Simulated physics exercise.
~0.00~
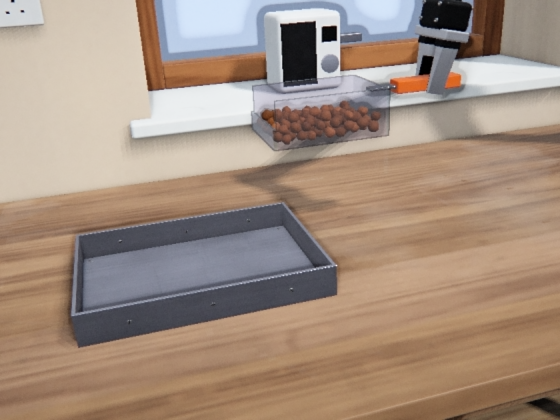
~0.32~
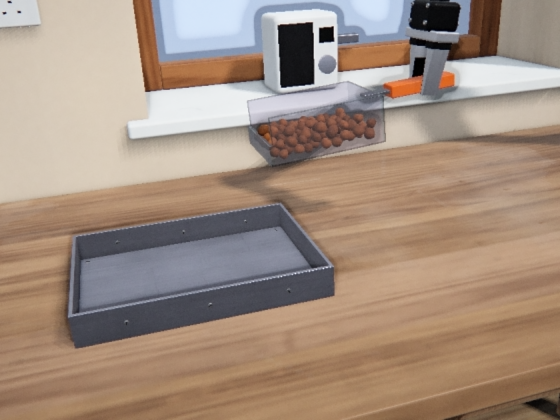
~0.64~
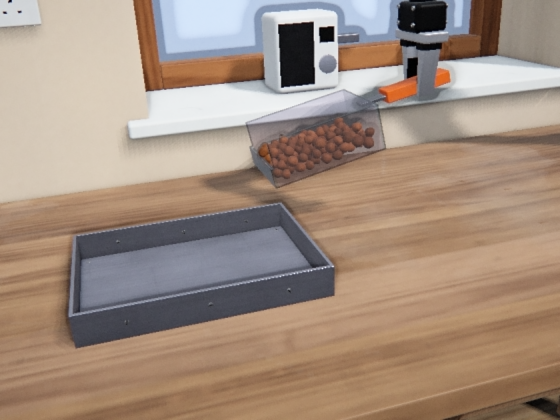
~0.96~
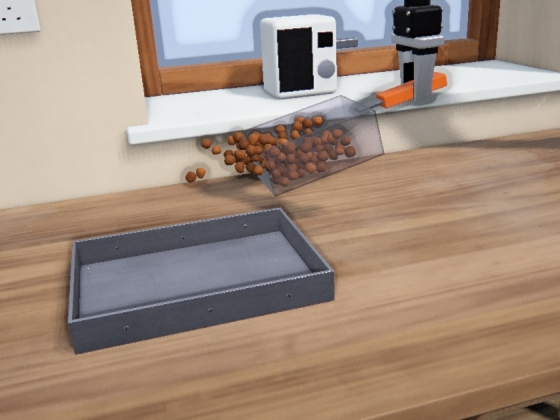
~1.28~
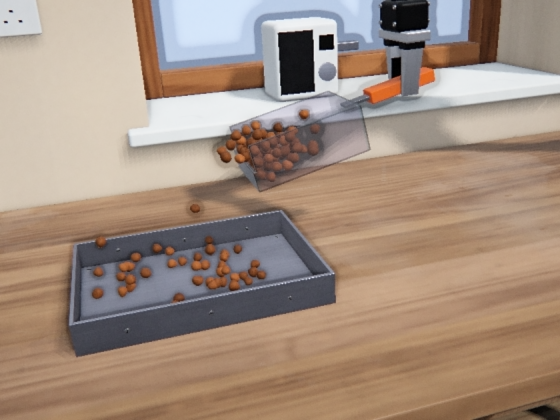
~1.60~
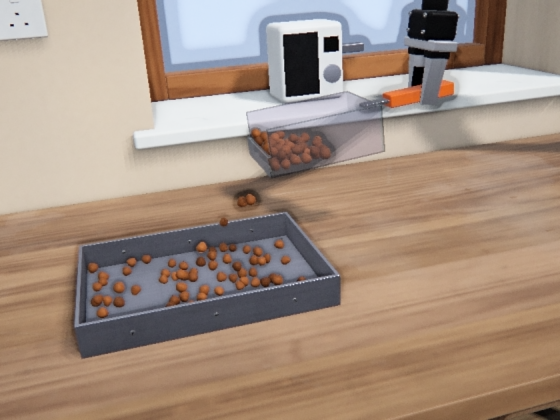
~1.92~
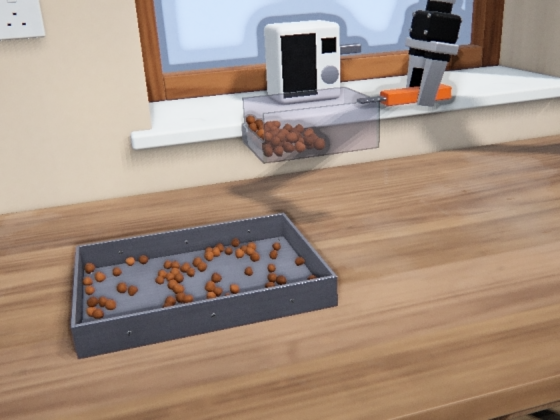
We see a robot gripper holding a clear box of hazelnuts by an orange handle above a wooden table, tipping it forward so some spill into a gray tray. It then levels the box, with many nuts scattered in the tray and many still inside the box.
